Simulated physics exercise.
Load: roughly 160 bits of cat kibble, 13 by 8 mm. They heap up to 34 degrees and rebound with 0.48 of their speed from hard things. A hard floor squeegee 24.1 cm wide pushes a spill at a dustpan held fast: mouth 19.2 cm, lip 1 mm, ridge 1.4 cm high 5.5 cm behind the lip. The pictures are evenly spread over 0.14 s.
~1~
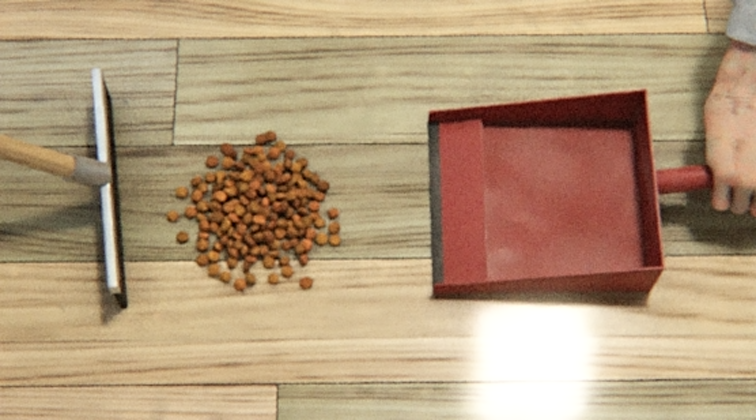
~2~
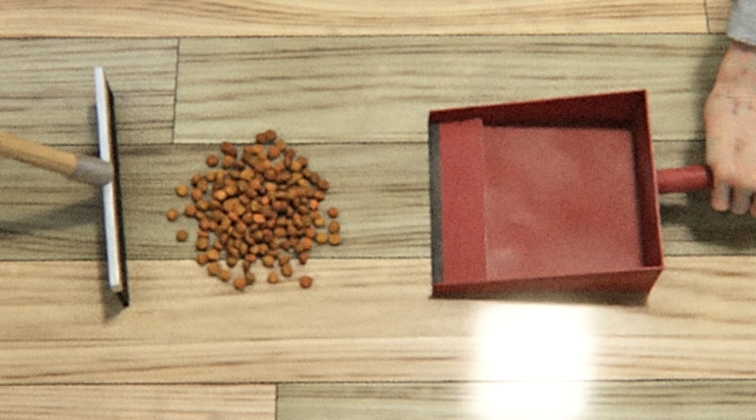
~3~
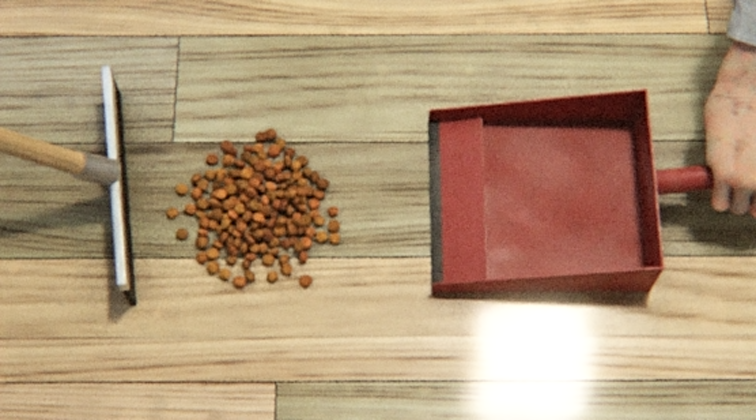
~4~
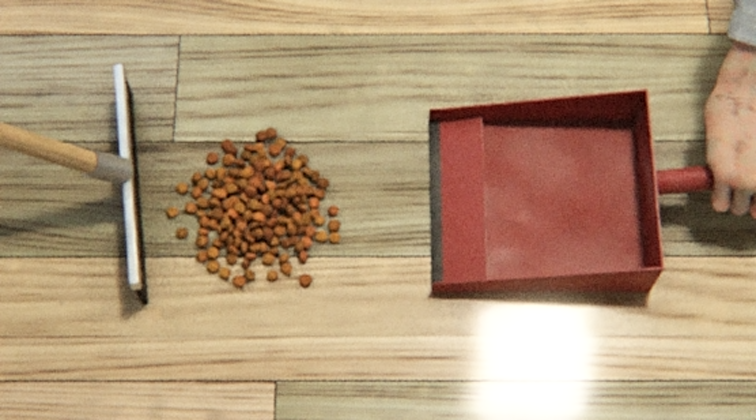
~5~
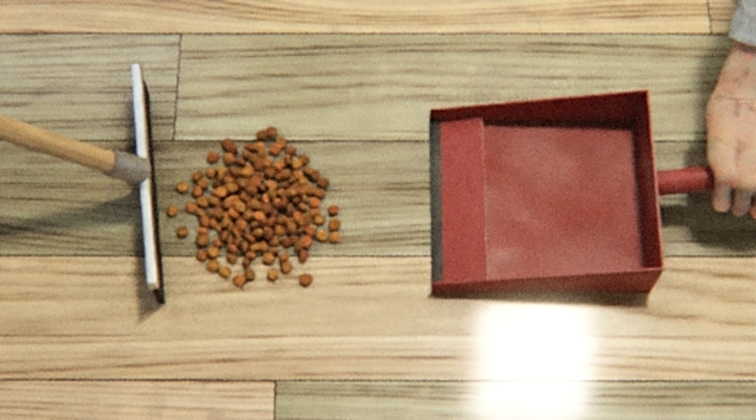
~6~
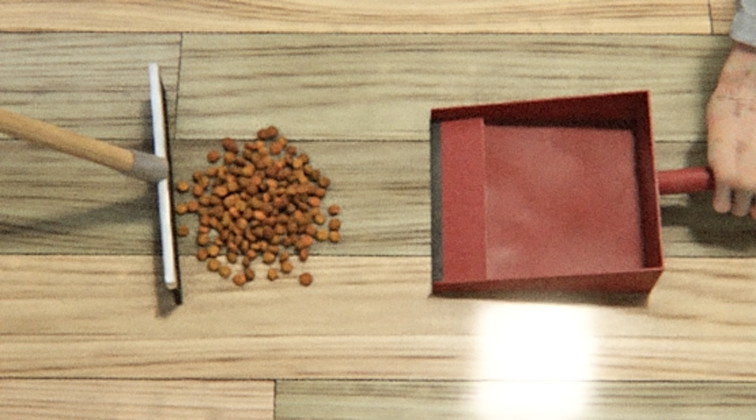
A loose pile of brown cat kibble sits left of center on a pale wood-plank floor, seen from directly above, with a bright patch of light near the bottom. A squeegee with a wooden handle stands at left, and a hand at right grips a red dustpan. The squeegee slides slowly right until it touches the pile's left edge, barely disturbing it, while the dustpan stays still.
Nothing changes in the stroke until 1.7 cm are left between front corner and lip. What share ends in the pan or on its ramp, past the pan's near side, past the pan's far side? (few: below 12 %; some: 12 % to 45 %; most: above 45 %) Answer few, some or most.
Pan some, near side few, far side few.
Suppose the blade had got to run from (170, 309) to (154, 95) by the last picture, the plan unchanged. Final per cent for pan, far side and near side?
Pan 10, far 0, near 20.
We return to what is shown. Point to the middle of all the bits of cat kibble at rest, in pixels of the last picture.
Around (428, 198).
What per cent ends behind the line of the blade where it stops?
Roughly 0 per cent.
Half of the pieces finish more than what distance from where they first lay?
Roughly 18 cm.
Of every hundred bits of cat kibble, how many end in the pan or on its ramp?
About 35 per cent.
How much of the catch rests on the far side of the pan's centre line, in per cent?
Roughly 40 per cent.
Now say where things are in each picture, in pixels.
Blade from (114, 288) to (99, 78), moved 0.0 cm, 0 of the pieces shifted so far; middle of the pieces at (260, 211); pan at (555, 204), in the first picture.
Blade from (116, 286) to (101, 76), moved 0.2 cm, 0 of the pieces shifted so far; middle of the pieces at (260, 209), in the second picture.
Blade from (124, 285) to (109, 74), moved 1.0 cm, 0 of the pieces shifted so far; middle of the pieces at (260, 208), in the third picture.
Blade from (136, 284) to (121, 74), moved 2.2 cm, 0 of the pieces shifted so far; middle of the pieces at (260, 208), in the fourth picture.
Blade from (153, 283) to (138, 73), moved 3.9 cm, 0 of the pieces shifted so far; middle of the pieces at (260, 207), in the fifth picture.
Blade from (172, 283) to (155, 72), moved 5.6 cm, 1 of the pieces shifted so far; middle of the pieces at (261, 206); pan at (556, 204), in the sixth picture.
Then, 0.19 s after the last picture, middle of the blade 15 cm from the lip; 0 % over the lip, far side 0 %, near side 0 %.
Then, 0.31 s after the last picture, middle of the blade 7 cm from the lip; 0 % over the lip, far side 5 %, near side 5 %.
Then, 0.56 s after the last picture, middle of the blade 3 cm from the lip; 35 % over the lip, far side 5 %, near side 5 %.
In the end, pan 35 %, near side 5 %, far side 5 %, in front of the lip or behind the blade 50 %.
